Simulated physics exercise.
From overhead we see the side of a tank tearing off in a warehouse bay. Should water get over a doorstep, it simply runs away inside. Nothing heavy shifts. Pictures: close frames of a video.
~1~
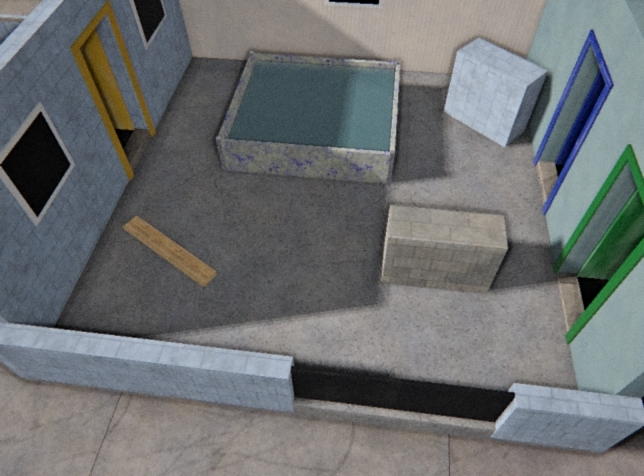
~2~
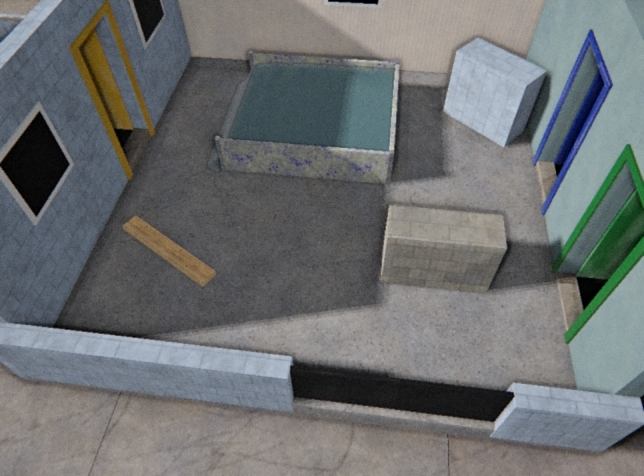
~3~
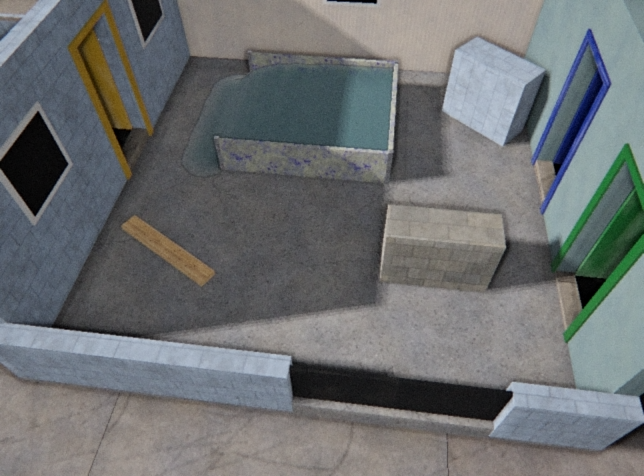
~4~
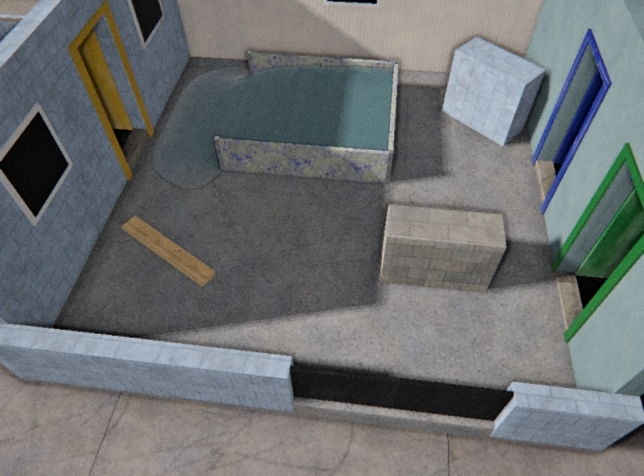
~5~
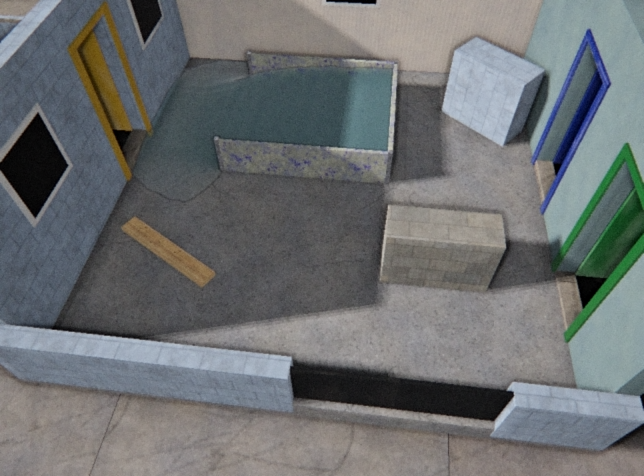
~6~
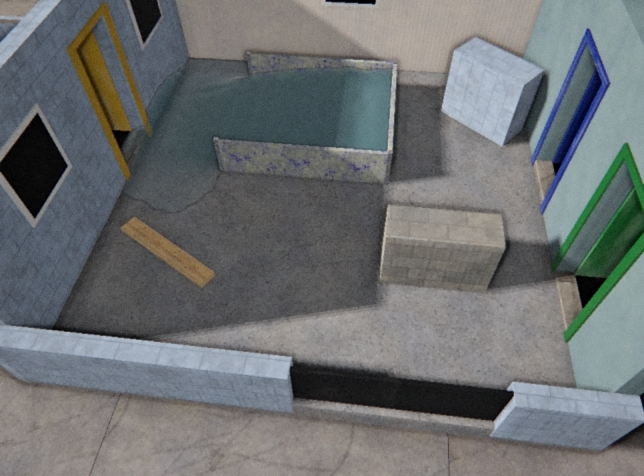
In a walled yard, a tank's left side opens and water spreads toward the yellow doorway.
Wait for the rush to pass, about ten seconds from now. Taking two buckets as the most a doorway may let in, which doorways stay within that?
Result: The yellow door will be over the limit; the blue door will be within bounds; the green door will be over the limit.
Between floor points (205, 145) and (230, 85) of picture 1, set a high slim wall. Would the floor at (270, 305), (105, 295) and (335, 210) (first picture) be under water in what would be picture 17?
Untouched; submerged; untouched.
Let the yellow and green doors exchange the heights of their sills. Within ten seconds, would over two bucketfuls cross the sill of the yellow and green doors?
One by one: The yellow one passes that mark; the green one is under.
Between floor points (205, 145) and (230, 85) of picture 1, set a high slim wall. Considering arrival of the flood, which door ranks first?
First: The yellow door.
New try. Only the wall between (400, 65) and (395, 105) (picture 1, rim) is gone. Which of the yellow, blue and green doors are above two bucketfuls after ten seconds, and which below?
Well, the yellow door comes up short, the blue door overshoots, and the green door overshoots.
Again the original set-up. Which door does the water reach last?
Observed: The green one.
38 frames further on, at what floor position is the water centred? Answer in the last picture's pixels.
The water's centre sits above (297, 170).
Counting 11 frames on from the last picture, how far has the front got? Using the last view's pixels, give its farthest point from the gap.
My best guess is about (41, 354).
A moment on, water covers 15 % of the floor; the yellow door over two buckets in, the blue door not reached, the green door not reached.
Next, water covers 25 % of the floor; the yellow door far over two buckets in, the blue door not reached, the green door not reached.
Then, water covers 50 % of the floor; the yellow door far over two buckets in, the blue door not reached, the green door not reached.
Later, water covers 75 % of the floor; the yellow door far over two buckets in, the blue door wet at the sill, nothing in, the green door wet at the sill, nothing in.
In the end, water covers 95 % of the floor; the yellow door far over two buckets in, the blue door wet at the sill, nothing in, the green door over two buckets in.
